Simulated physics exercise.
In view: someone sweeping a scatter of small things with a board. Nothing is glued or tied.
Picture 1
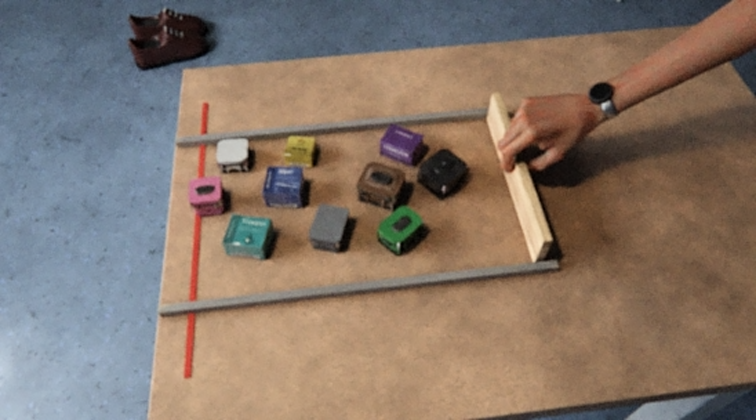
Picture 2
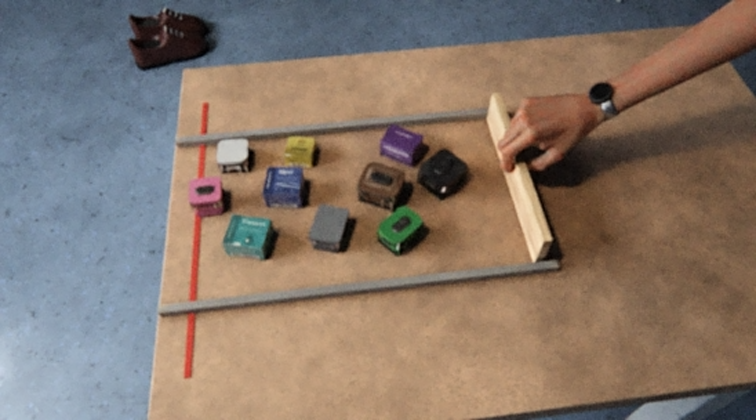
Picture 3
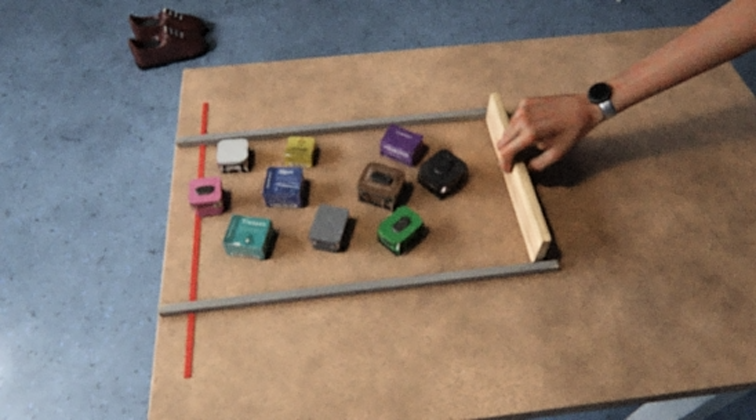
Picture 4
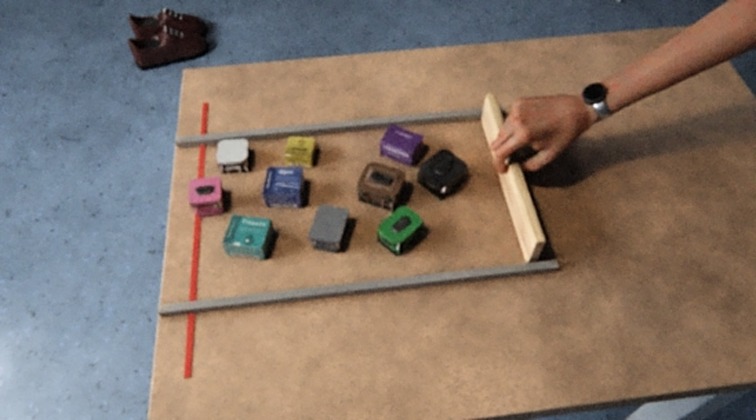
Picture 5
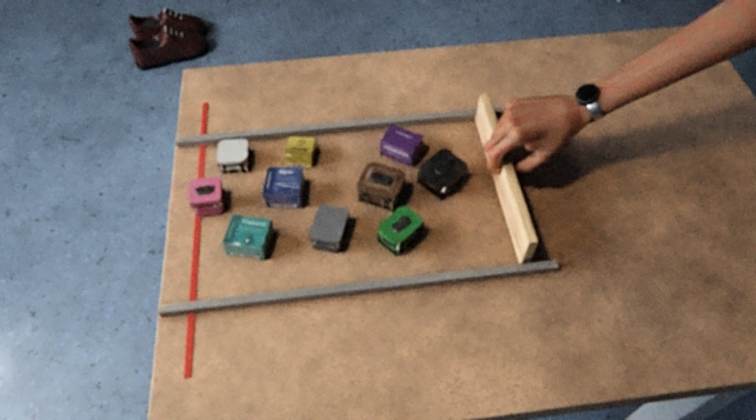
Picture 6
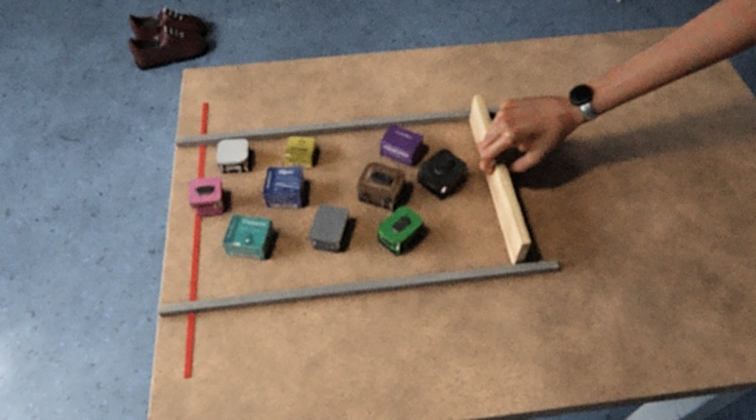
On a brown tabletop between two grey rails, a hand slides a wooden board slightly left toward scattered, unmoving colourful small boxes.
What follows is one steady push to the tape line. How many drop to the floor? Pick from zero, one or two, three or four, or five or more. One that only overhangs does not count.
Outcome: The number that fall off is five or more.
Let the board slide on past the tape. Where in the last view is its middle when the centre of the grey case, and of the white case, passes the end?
At (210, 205) for the grey case; at (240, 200) for the white case.
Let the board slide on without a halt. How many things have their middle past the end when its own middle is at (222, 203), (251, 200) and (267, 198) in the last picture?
It would be 4, 1 and 1.
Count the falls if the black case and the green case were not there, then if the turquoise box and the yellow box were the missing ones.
Fallen: 5, and 5 in the other try.
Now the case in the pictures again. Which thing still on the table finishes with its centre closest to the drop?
The black case ends nearest.
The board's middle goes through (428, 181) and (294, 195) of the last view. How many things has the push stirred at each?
By then 3, and 10.
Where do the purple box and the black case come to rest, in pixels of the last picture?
The purple box at (186, 155), the black case at (177, 190).
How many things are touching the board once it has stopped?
3 of them.
Soon after, none off yet; pink case at rest near (208, 197); white case at rest near (234, 157); turquoise box at rest near (249, 237).
At rest, the number that fall off is five or more; fallen, brown case, grey case, yellow box, blue box, turquoise box, white case and pink case.
